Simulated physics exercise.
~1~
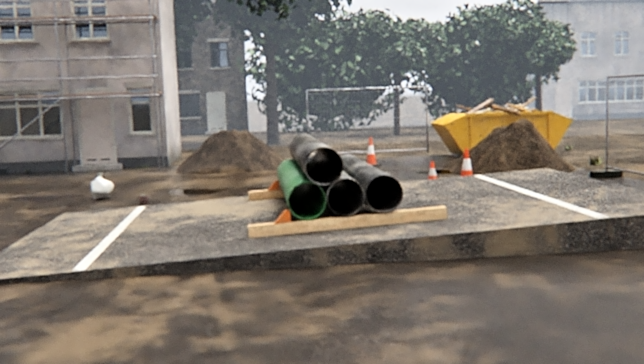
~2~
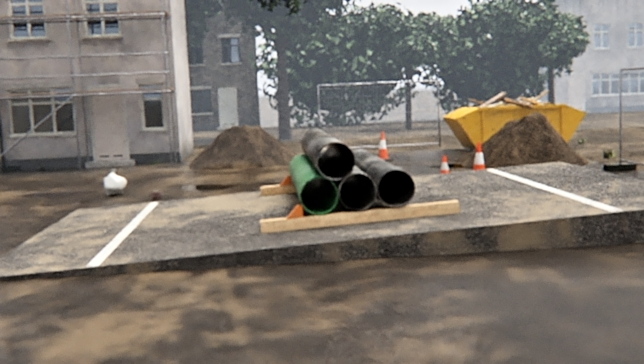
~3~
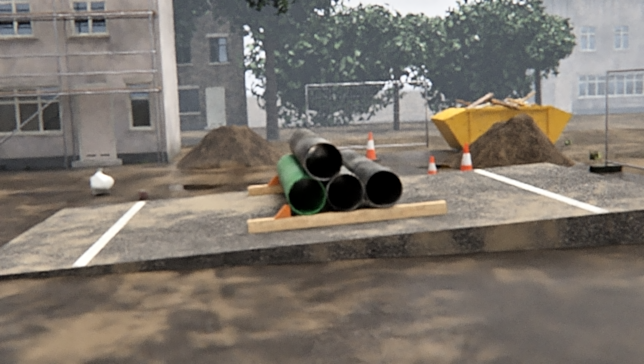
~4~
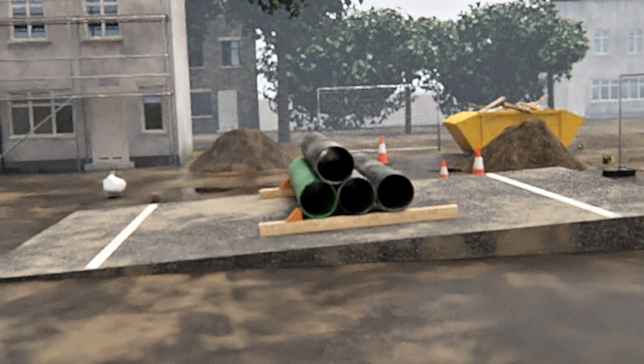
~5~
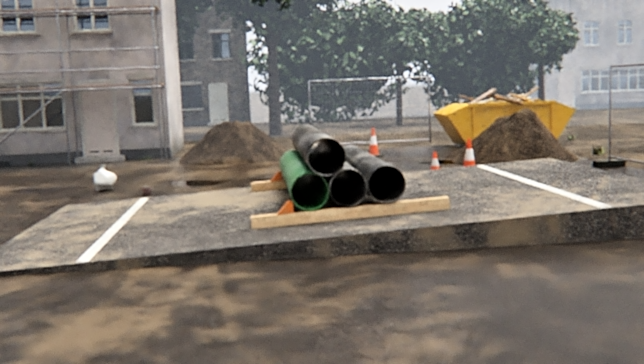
The video shows a small stack of pipes, one green and the others black, resting on wooden bearers between white lines in a yard with traffic cones and a yellow skip. The view sways slightly while the pipes stay still, and the green one remains on the bearers at the end.
